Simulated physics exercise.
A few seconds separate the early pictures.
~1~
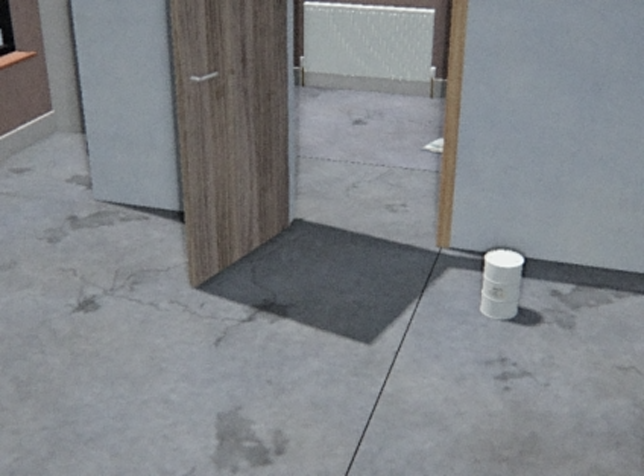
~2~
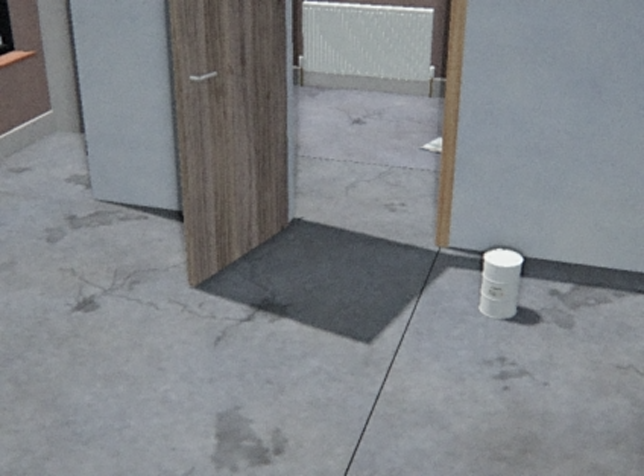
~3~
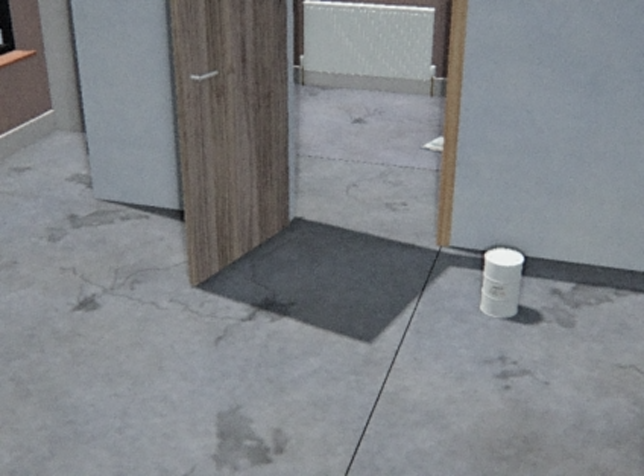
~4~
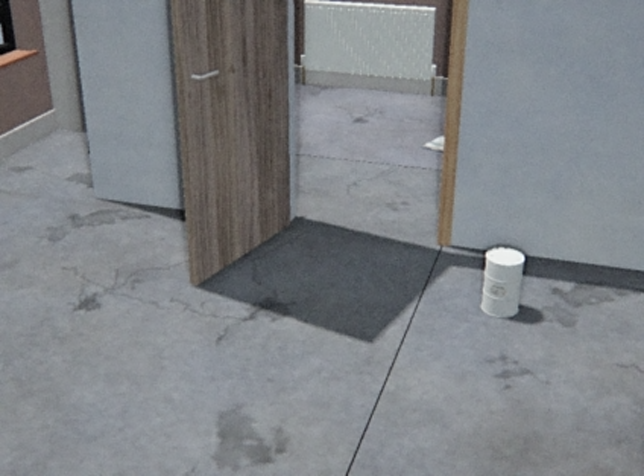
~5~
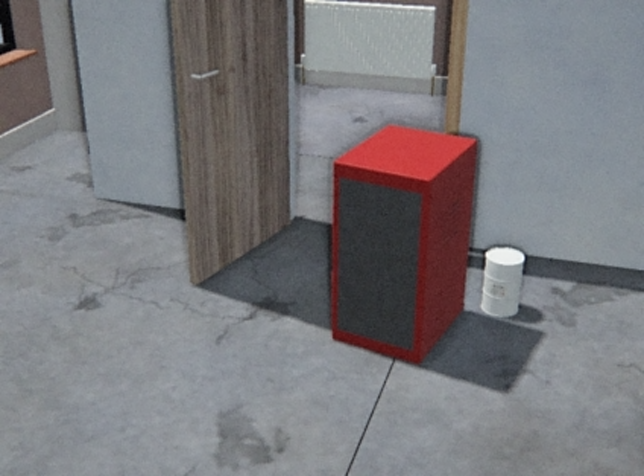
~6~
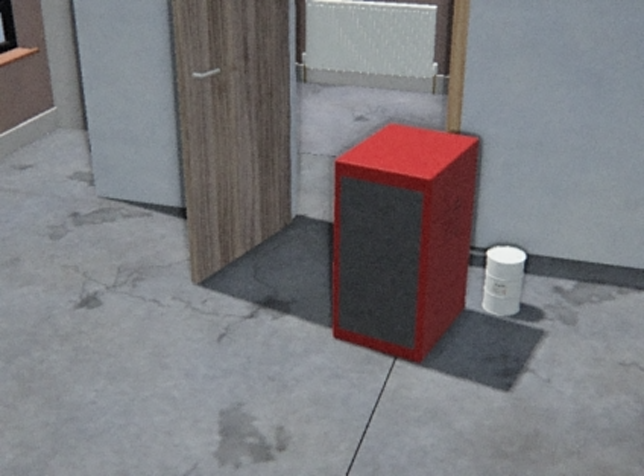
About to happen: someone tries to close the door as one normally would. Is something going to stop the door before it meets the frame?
Looks like the door swings all the way to the frame.
Then, 0.80 s past the last view, open by 80°.
Then, 1.40 s past the last view, open by 50°.
Then, 2.00 s past the last view, open by 19°.
Finally, open by 0°; both still in place. Final places as the last picture's camera would see them, red appliance near (405, 240).
